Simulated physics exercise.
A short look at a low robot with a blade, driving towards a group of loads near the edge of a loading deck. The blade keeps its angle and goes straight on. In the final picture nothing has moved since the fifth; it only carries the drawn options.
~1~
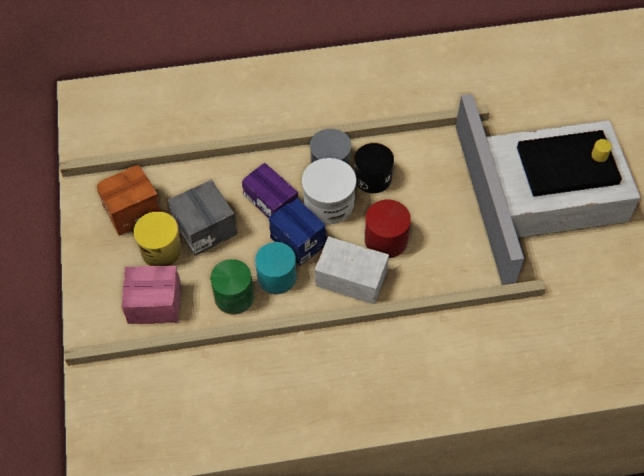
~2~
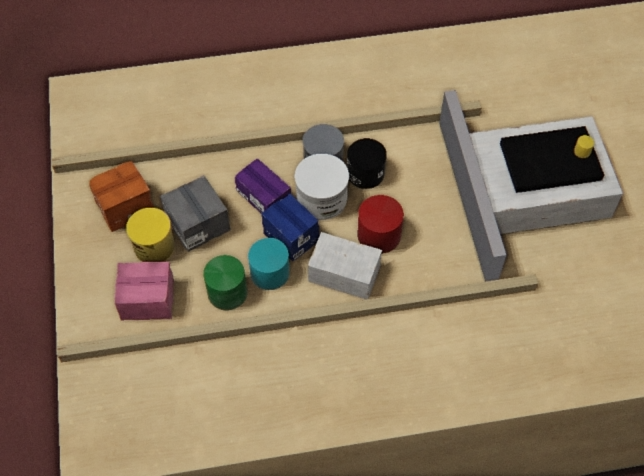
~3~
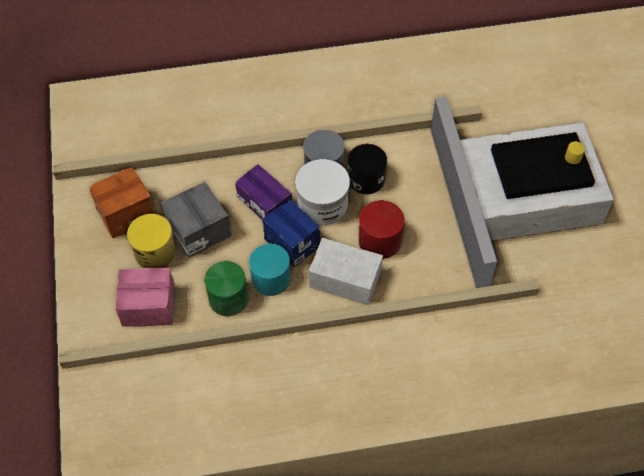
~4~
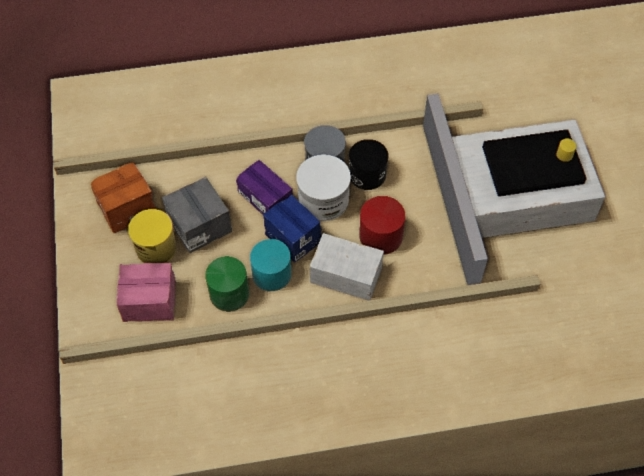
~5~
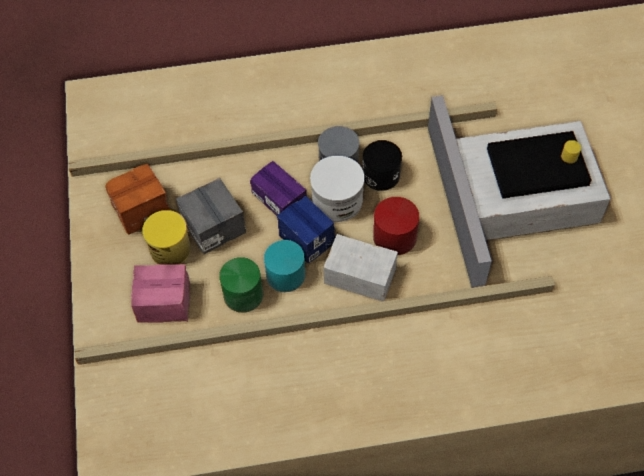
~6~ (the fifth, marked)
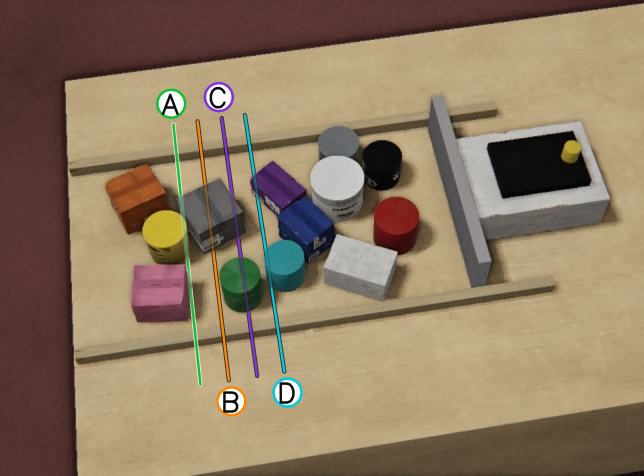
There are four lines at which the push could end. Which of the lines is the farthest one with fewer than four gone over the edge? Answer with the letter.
A is the last line within the limit.
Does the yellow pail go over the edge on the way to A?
By then, yes.
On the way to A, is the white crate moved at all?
Yes.
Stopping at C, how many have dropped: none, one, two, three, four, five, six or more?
The count is none.
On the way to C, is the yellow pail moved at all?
By then, yes.
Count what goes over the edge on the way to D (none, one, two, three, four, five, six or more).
The count is none.
On the marked copy, A at (186, 244); B at (212, 240); C at (238, 237); D at (263, 233).
Taking A. A third of the way, robot (433, 178); grey pail (309, 152); green canister (236, 289).
Two thirds of the way, robot (336, 193); pink box (107, 290); orange box (127, 190).
When it is over, robot (259, 204); pink box over the edge; green canister over the edge; three fallen.
As for the rest, B is within the limit but short; C is within the limit but short; D is within the limit but short.
